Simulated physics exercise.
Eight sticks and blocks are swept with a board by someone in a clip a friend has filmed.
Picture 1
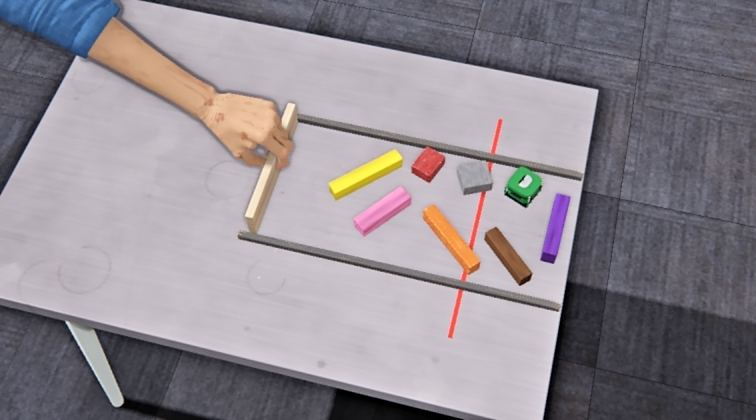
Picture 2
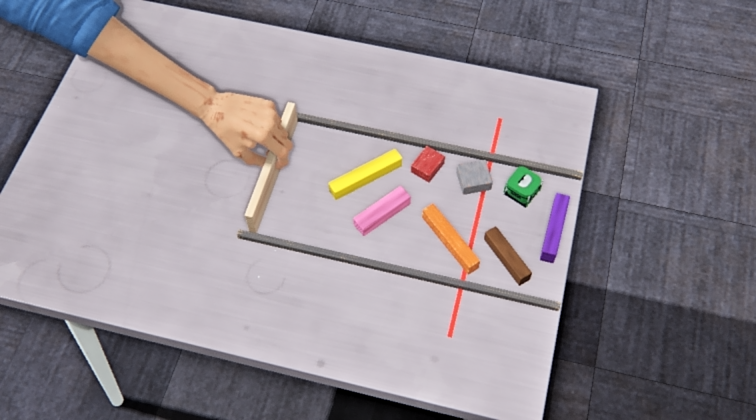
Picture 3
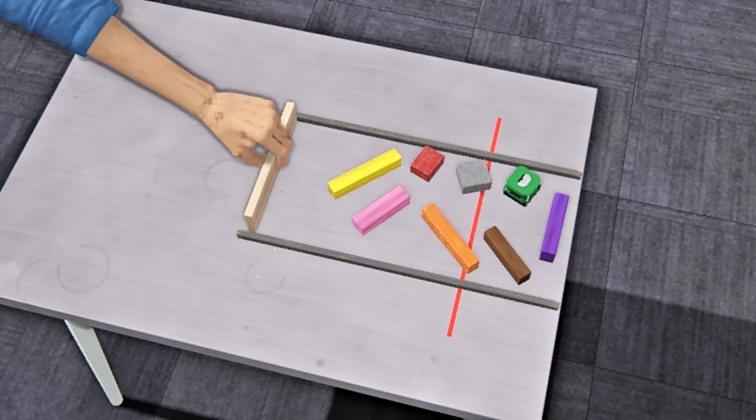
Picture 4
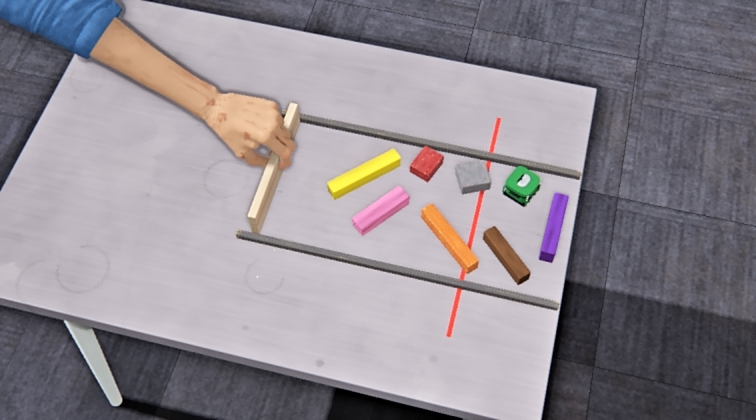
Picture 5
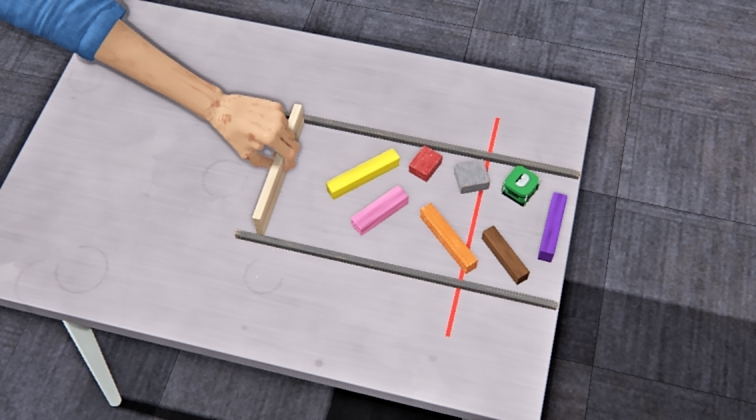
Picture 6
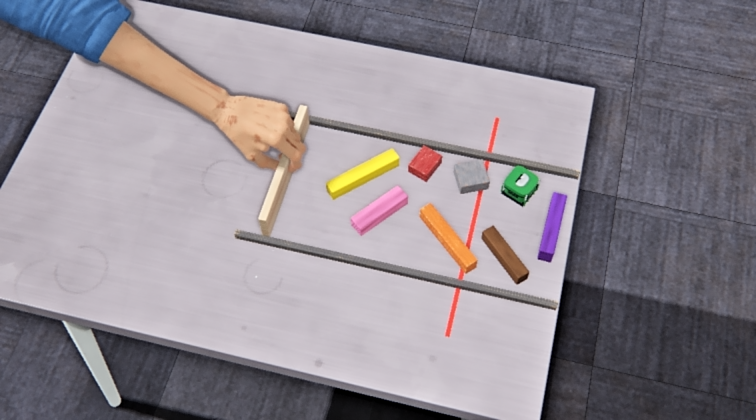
A hand holding a wooden board slid it slightly to the right between two rails on a table, while the colourful sticks and blocks ahead of it, some beyond a red line, stayed still.
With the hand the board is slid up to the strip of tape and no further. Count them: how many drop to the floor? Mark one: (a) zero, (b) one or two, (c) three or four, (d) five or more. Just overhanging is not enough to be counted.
(a) zero.
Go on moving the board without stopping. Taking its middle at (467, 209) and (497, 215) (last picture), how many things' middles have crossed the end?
In that order, 0 and 2.
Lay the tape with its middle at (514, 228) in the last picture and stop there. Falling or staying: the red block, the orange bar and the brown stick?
The red block is still there. The orange bar is still there. The brown stick is still there.
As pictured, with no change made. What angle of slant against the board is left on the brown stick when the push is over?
Some 10 degrees.
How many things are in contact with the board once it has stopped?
I count 1 of them.
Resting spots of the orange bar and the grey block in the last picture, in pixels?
They finish at roughly (503, 251) and (533, 195) respectively.
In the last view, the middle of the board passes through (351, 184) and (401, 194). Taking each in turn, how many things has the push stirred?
1, then 4.
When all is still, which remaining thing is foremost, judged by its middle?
Purple stick.
Soon after, none off yet; purple stick at rest near (552, 227); green case at rest near (520, 186); brown stick at rest near (505, 255).
In the end, the number that fall off is zero.
